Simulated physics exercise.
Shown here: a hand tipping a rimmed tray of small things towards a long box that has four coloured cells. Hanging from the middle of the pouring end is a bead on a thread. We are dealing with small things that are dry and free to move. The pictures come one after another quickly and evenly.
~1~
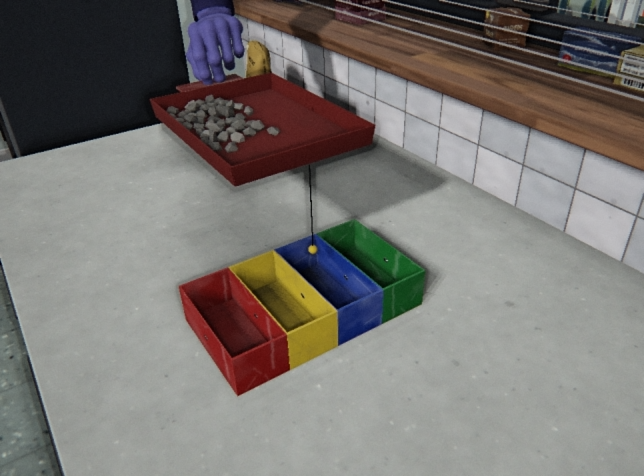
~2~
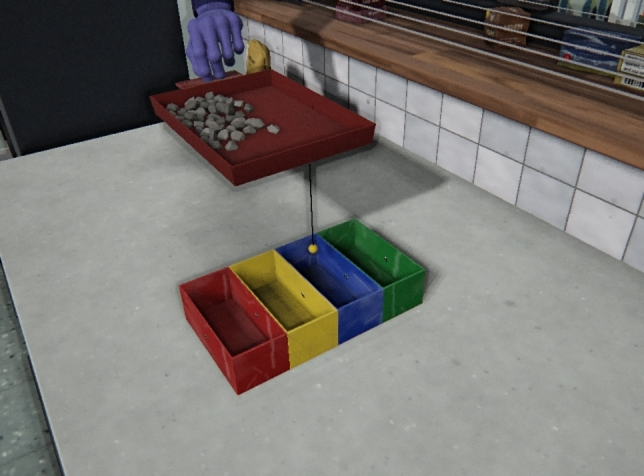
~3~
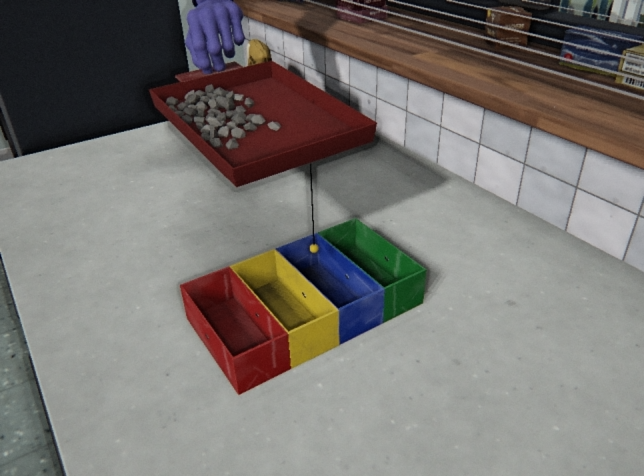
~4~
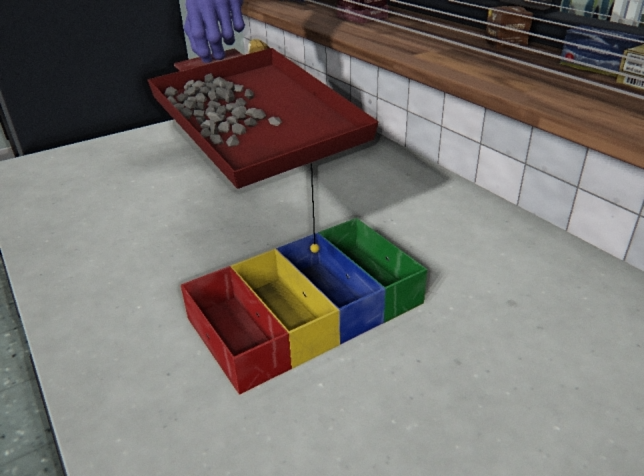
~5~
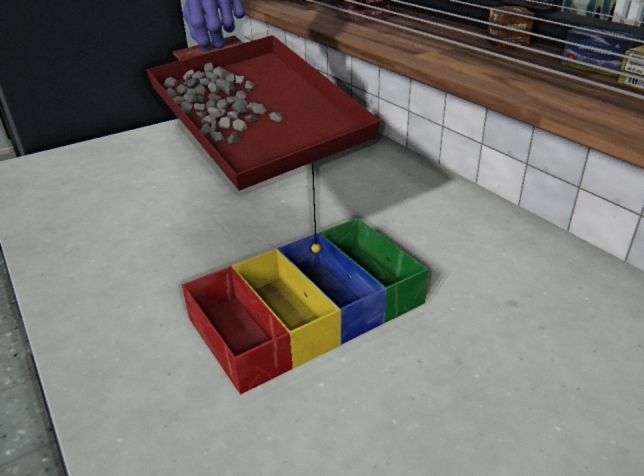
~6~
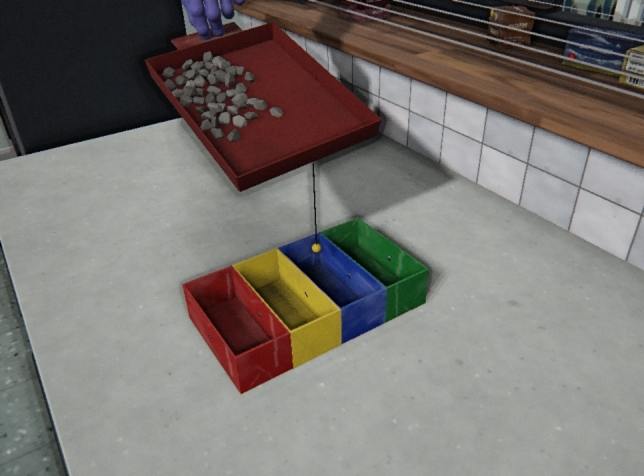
The clip shows a purple-gloved hand gradually raising the back of a red rimmed tray of gravel above a red, yellow, blue and green box, the tray leaning toward its left front corner while a bead hangs on a thread.
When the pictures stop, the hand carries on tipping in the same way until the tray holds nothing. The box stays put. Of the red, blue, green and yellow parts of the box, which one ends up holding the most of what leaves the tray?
The yellow part holds the most.
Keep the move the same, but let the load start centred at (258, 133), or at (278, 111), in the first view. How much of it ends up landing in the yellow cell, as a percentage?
It would be about 70 per cent for the first and about 60 per cent for the second.
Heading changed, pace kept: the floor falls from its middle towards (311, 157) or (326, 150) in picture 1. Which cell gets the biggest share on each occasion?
So the first one goes to the blue cell and the second to the cell in green.
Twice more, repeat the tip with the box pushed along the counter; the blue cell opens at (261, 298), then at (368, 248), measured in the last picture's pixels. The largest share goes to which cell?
Blue, then the cell in red.
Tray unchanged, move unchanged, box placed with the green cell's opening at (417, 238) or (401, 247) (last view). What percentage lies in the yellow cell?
It would be roughly 0 per cent, followed by roughly 20 per cent.
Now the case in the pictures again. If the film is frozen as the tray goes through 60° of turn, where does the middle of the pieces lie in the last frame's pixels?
The load's middle is around (247, 147).
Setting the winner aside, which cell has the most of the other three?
Next after the leader comes that red cell.
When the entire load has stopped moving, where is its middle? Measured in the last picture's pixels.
Somewhere around (281, 329) in the final view.
Shortly afterwards, tray tipped steeply; all but a few on the tray; only a few falling or outside the box.
Next, tray tipped right over; near two thirds on the tray; near a quarter in the red cell; a little in the yellow cell; a little falling or outside the box.
Some moments later, tray tipped past a quarter turn; near two thirds in the yellow cell; near a third in the red cell; a little in the blue cell; only a few falling or outside the box.
In the end, tray tipped past a quarter turn; near two thirds in the yellow cell; near a third in the red cell; a little in the blue cell; none at all in the green cell; only a few outside the box.
